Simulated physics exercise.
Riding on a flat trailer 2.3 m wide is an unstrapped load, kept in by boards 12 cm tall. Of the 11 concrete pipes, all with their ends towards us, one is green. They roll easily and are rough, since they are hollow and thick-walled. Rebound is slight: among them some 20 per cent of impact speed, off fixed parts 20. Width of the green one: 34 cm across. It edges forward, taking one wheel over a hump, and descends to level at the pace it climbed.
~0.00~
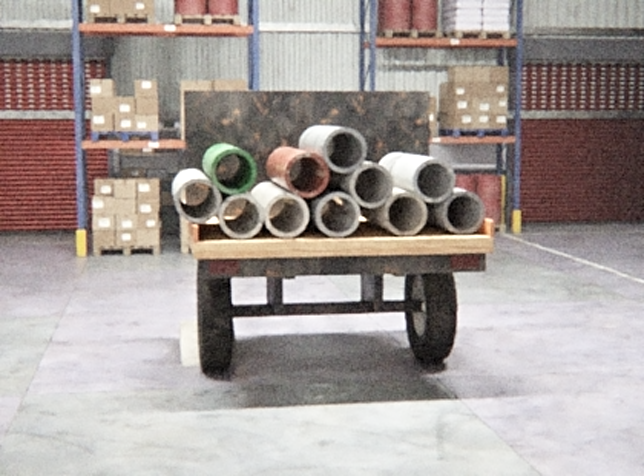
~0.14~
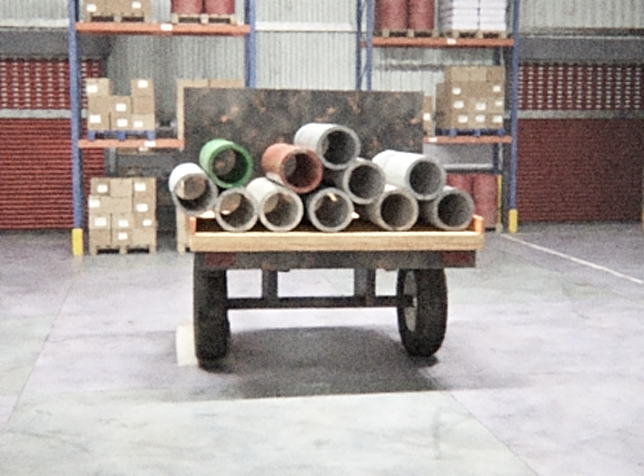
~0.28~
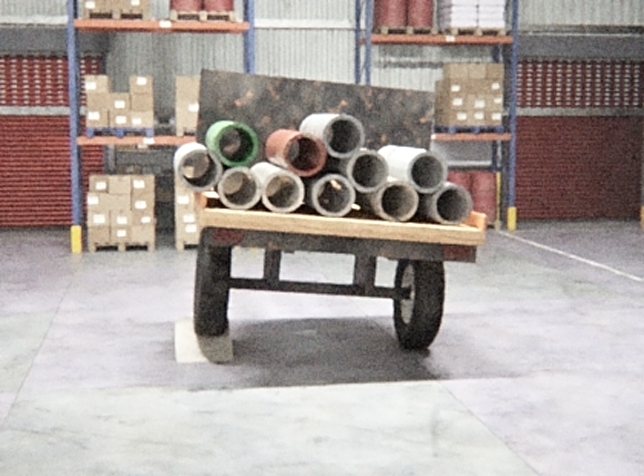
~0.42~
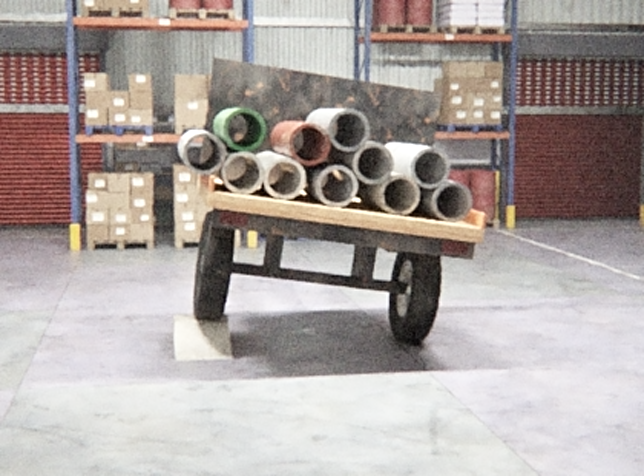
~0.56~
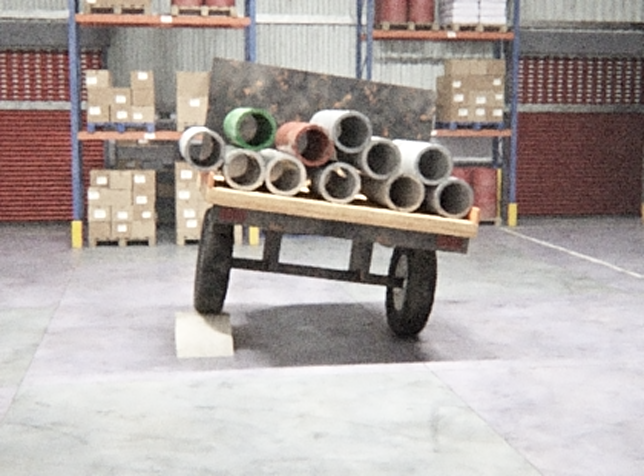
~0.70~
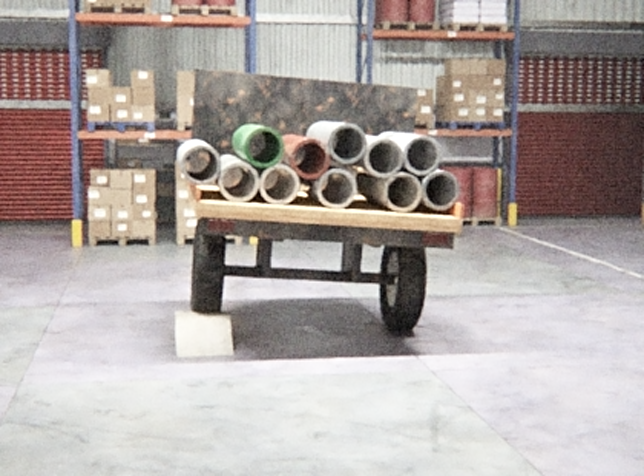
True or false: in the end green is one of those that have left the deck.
False.
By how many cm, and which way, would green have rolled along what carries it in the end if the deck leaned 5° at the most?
Rightwards, around 5 cm.
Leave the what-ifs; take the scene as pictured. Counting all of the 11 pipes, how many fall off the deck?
I make it 1 exactly.
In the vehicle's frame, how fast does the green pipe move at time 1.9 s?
It's travelling at about 0.0 m/s.
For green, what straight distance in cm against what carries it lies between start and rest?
The green one shifted 5.
After 1.9 s, green is up on others, 35 cm from the left edge; 1 of 11 is off.
At rest (3.5 s), green is up on others, 35 cm from the left edge; 1 of 11 is off.
